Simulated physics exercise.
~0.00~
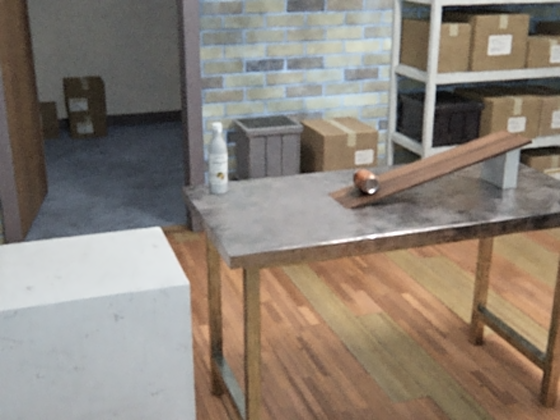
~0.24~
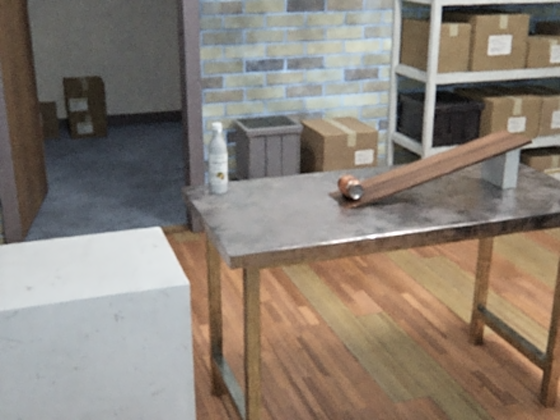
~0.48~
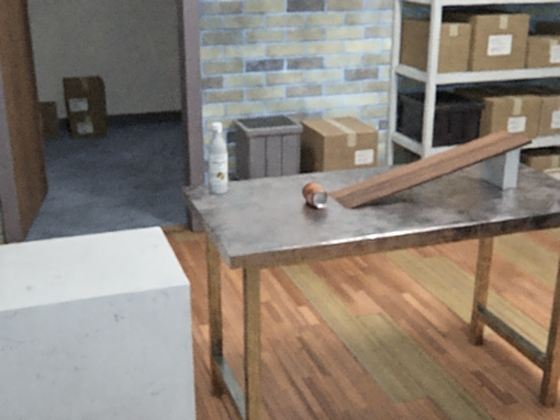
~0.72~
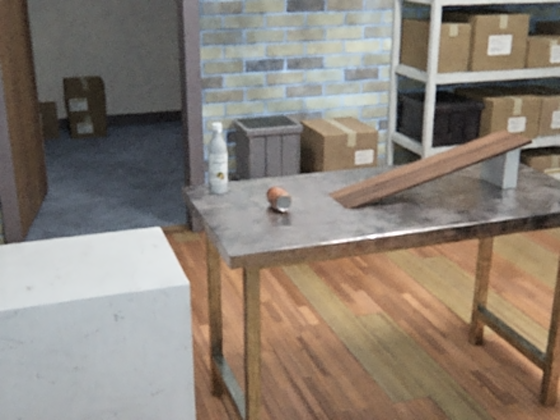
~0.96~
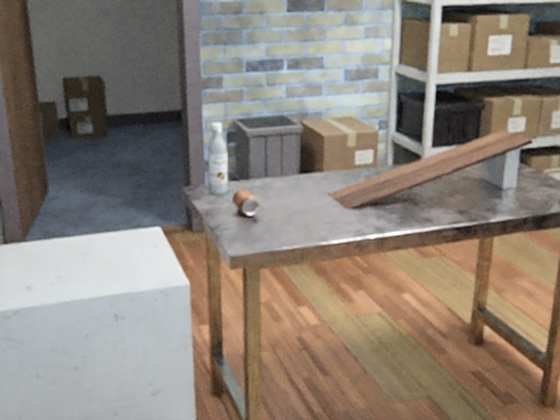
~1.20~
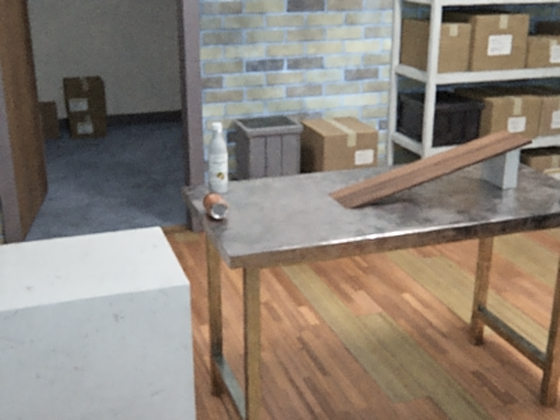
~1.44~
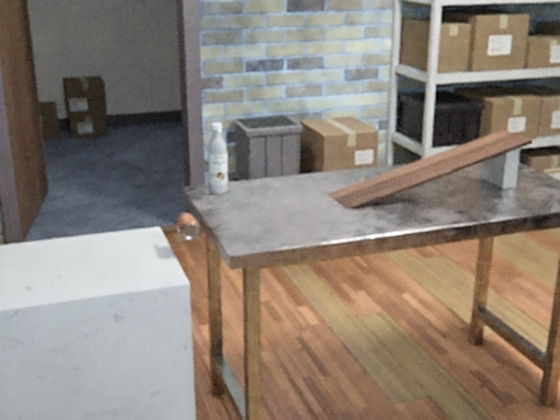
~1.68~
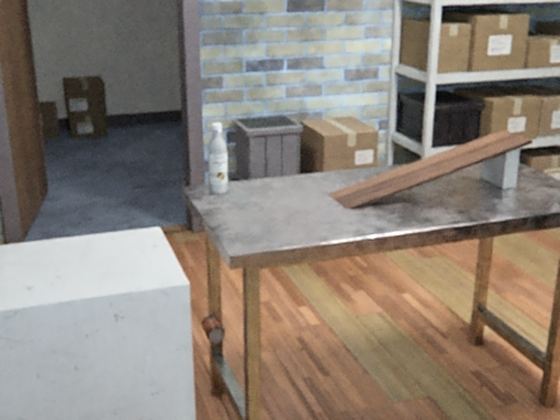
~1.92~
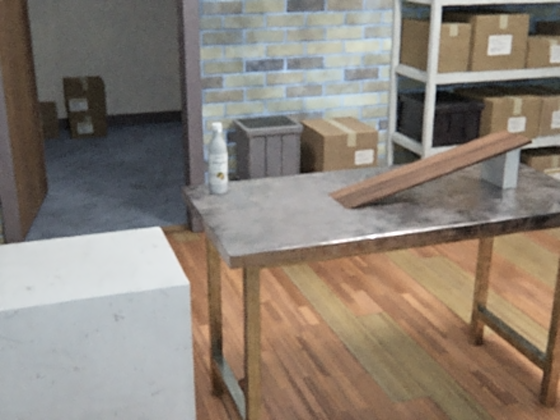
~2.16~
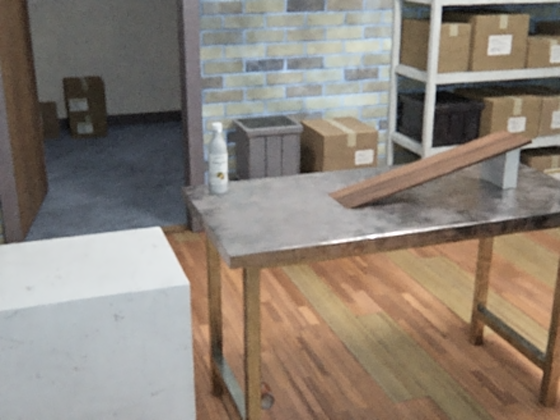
An orange can rolls left along a table beside a white bottle and drops into the gap.
